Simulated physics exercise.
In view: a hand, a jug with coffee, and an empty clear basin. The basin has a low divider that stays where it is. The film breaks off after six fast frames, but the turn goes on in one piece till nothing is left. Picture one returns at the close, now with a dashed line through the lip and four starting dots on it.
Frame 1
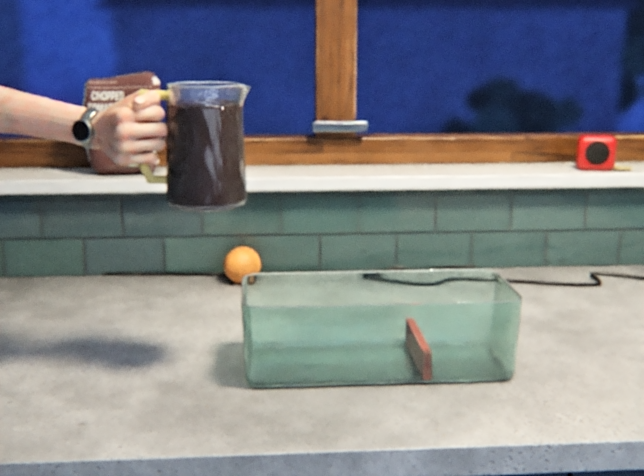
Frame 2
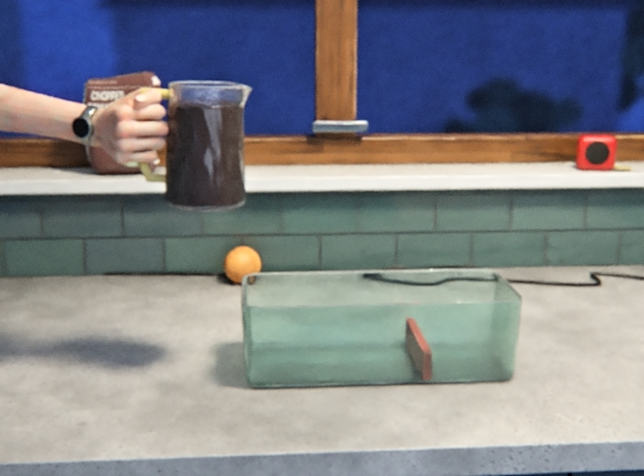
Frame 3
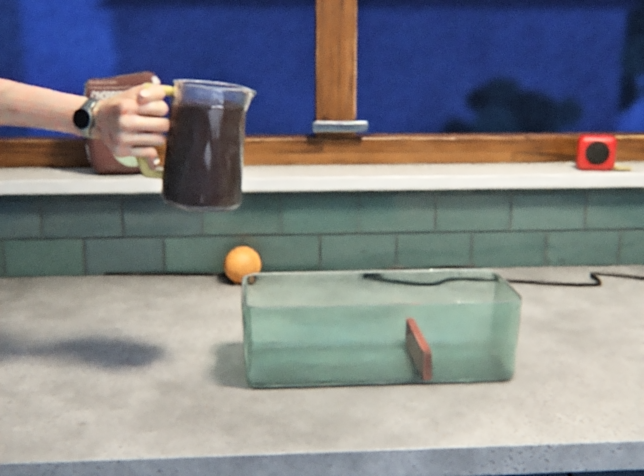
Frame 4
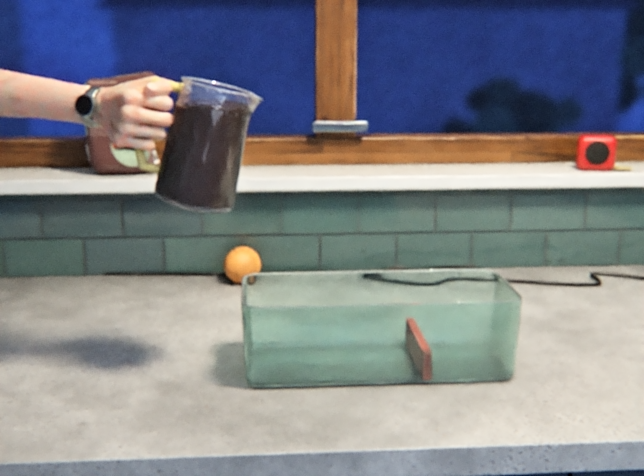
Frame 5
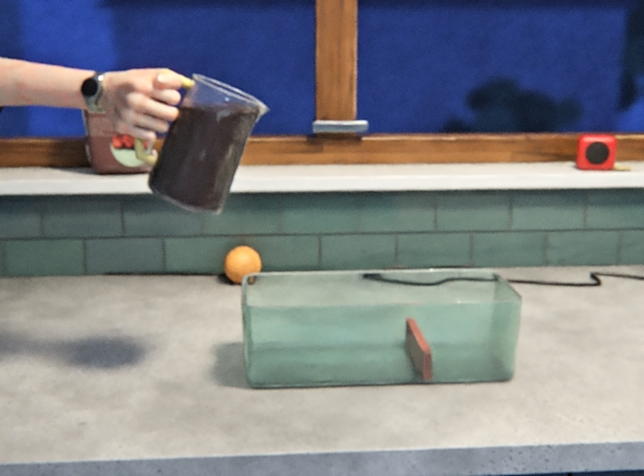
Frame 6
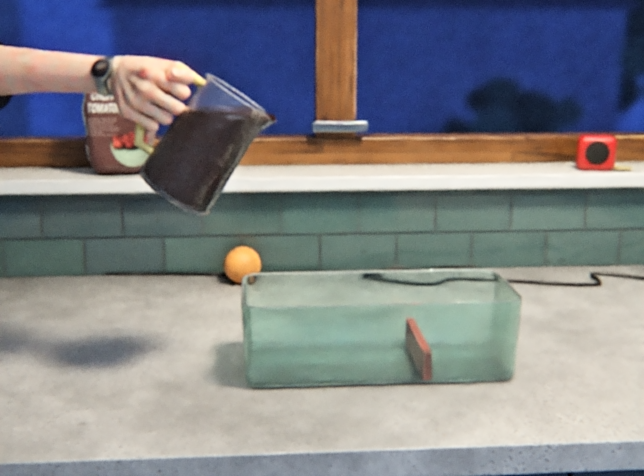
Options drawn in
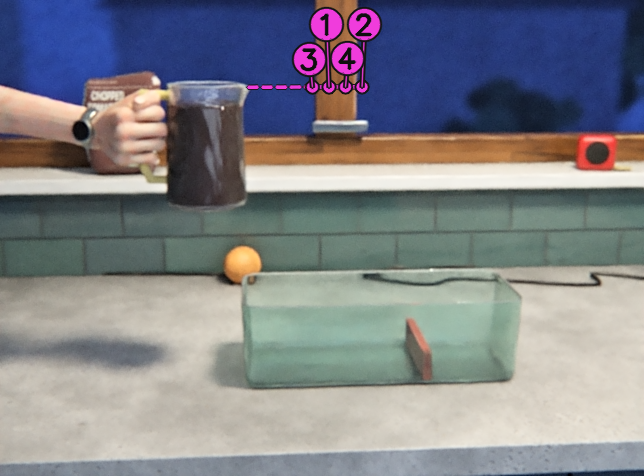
A glass jug of dark liquid, held by a hand wearing a watch, tilting gradually rightward above a clear basin on a counter.
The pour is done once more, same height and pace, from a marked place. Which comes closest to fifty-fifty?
Take 1.
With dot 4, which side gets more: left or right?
The right one.
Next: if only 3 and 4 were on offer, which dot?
That would be 4.
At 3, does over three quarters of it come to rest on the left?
Yes, it does.
On the marked copy, 1 at (329, 87); 2 at (362, 86); 3 at (312, 87); 4 at (345, 87).
Choosing 1, about 42 % ends left of the wall and 56 % right of it.
Choosing 2, about 24 % ends left of the wall and 73 % right of it; 3 % is lost outside.
Choosing 3, about 85 % ends left of the wall and 10 % right of it; 5 % is lost outside.
Choosing 4, about 26 % ends left of the wall and 73 % right of it.
